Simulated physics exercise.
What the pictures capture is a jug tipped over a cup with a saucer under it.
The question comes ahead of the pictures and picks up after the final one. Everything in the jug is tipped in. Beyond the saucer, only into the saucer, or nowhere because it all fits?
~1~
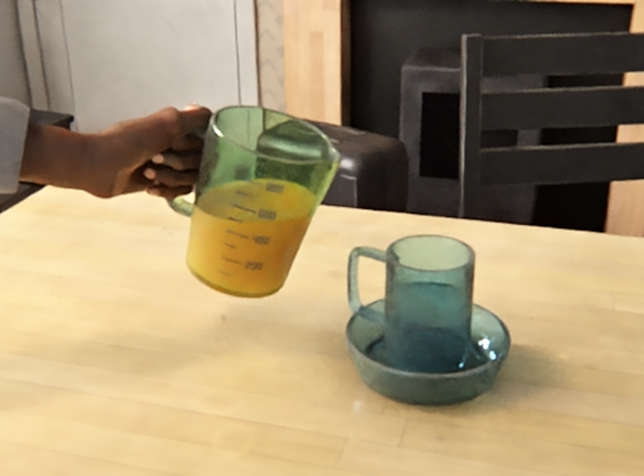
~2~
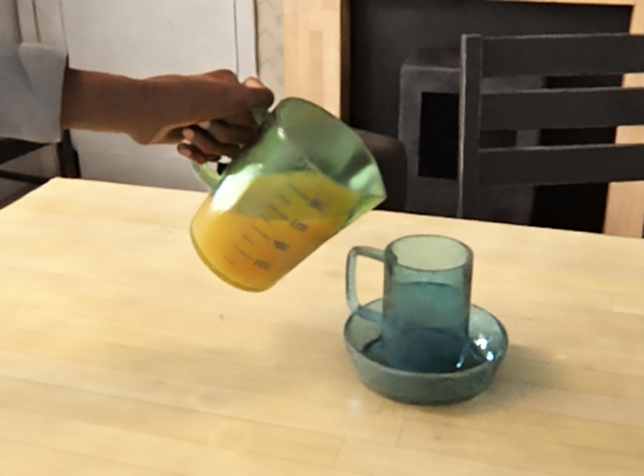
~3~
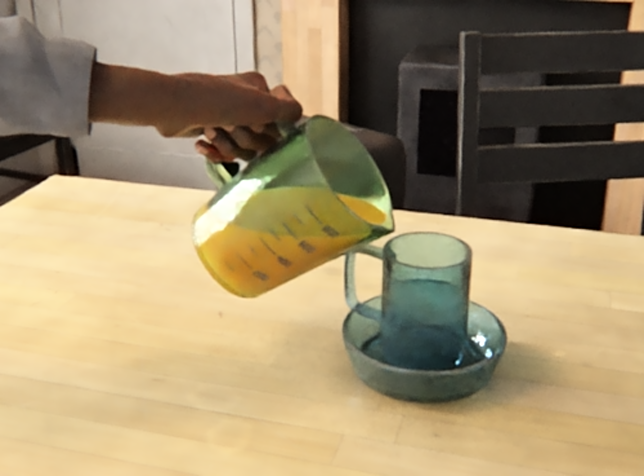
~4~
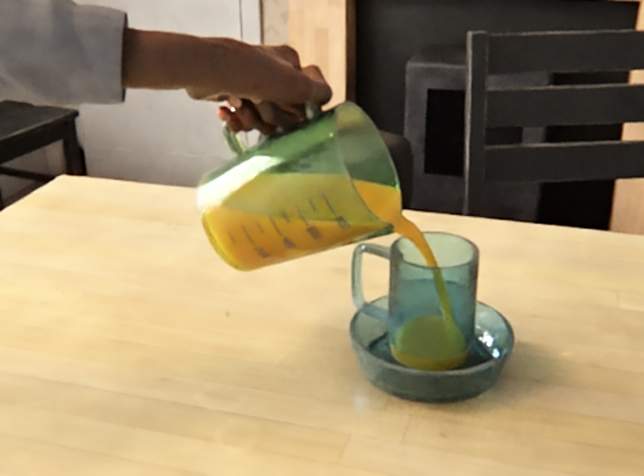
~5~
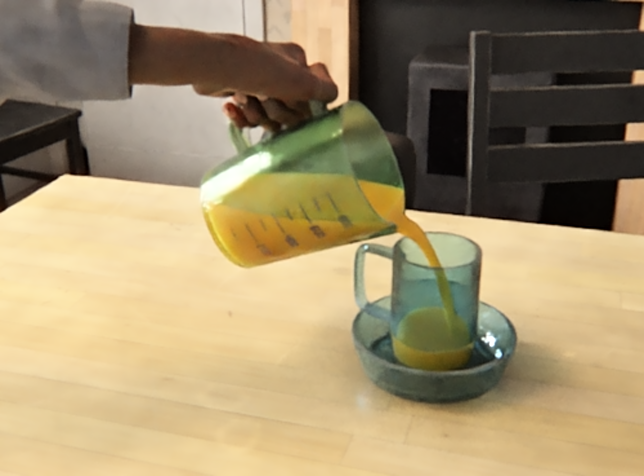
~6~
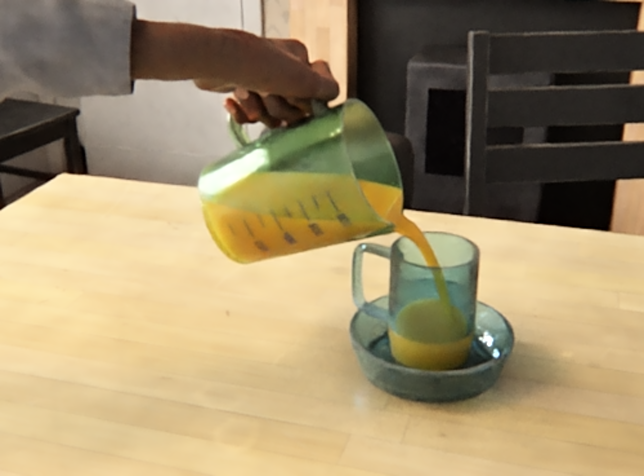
I think the cup is going to be beaten, but the saucer copes.
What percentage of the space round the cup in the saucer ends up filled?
The saucer finishes near 60 per cent full.
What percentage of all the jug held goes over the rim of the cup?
I reckon close to 30 per cent.
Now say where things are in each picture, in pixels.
In the first picture, a hand has the jug; jug (255, 200) about half full; cup (428, 304) empty; saucer (412, 380) dry.
In the second picture, the jug is tipped; jug (283, 198) tipped 40° with all of its load; cup (426, 304) empty.
In the third picture, the jug is tipped; jug (291, 211) tipped 50° with all of its load; cup (425, 301) empty.
In the fourth picture, the stream is running; jug (301, 192) tipped 60° with nearly all of its load; cup nearly empty, surface at (430, 339).
In the fifth picture, the stream is running; jug (305, 190) tipped 65° with nearly all of its load; cup (435, 302) about a quarter full.
In the sixth picture, the stream is running; jug (304, 187) tipped 65° with about three quarters of its load; cup about a quarter full, surface at (431, 325); saucer (415, 377) dry.
Shortly, the cup is about three quarters full; the saucer is dry.
Then, the cup is full to the brim; the saucer is wet, with room to spare.
At the finish, the cup is full to the brim; the saucer is wet, with room to spare.
